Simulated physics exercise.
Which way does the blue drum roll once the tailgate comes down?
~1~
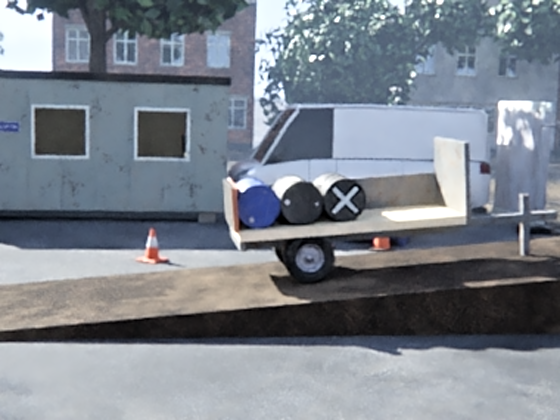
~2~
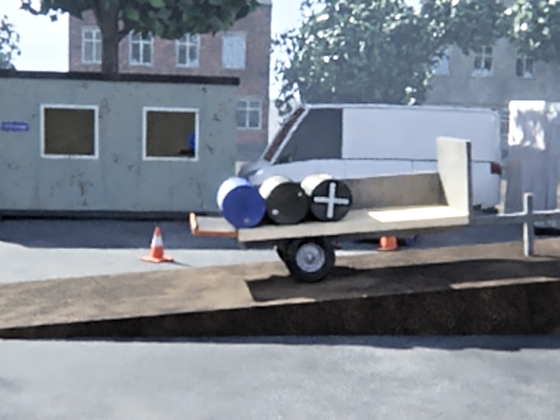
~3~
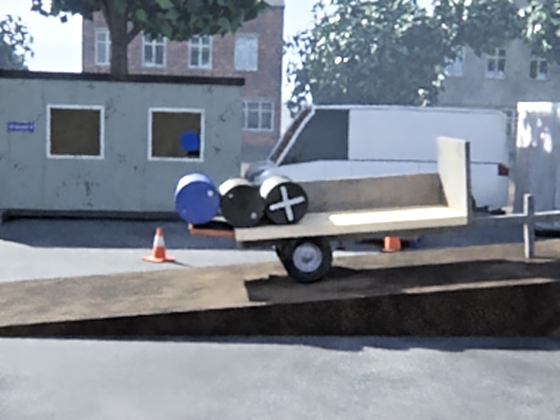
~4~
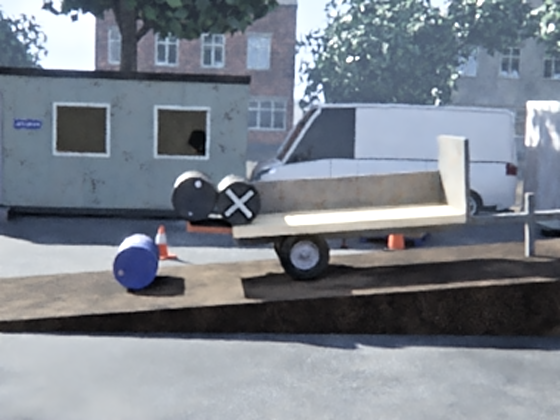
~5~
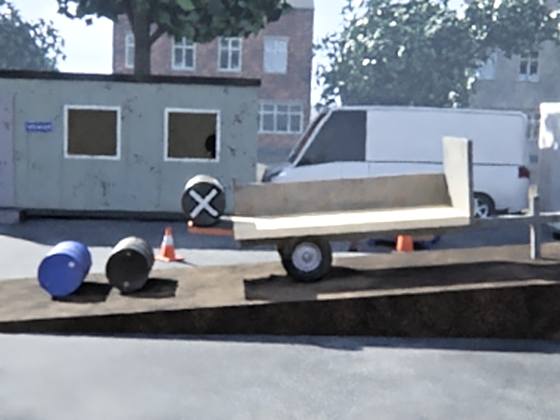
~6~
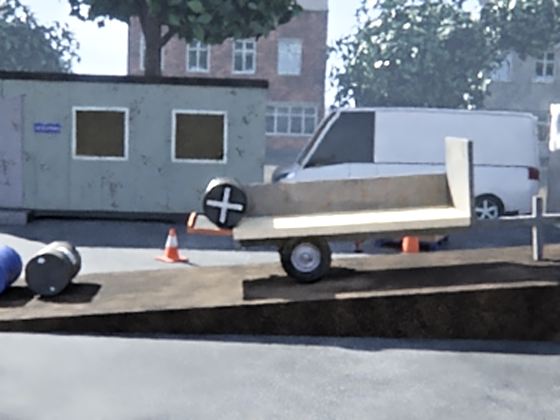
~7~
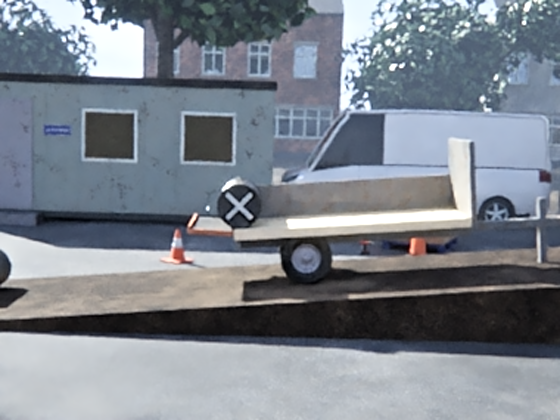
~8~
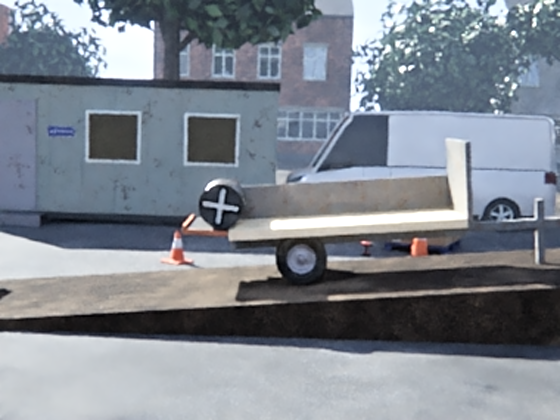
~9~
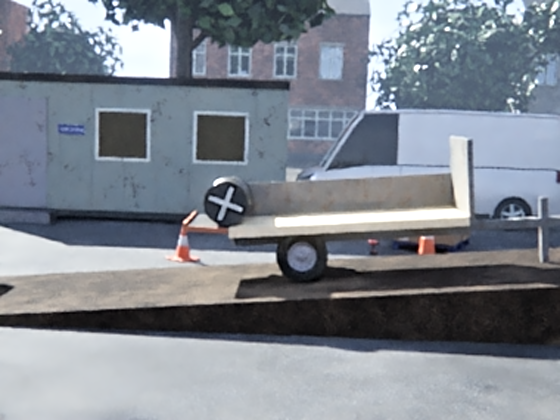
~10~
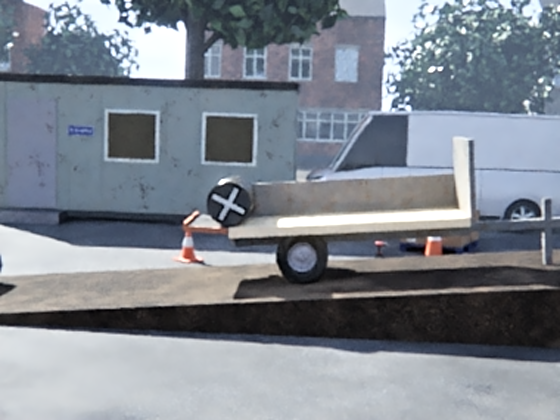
The blue drum rolls to the left, dropping off the tailgate and carrying on down the slope.
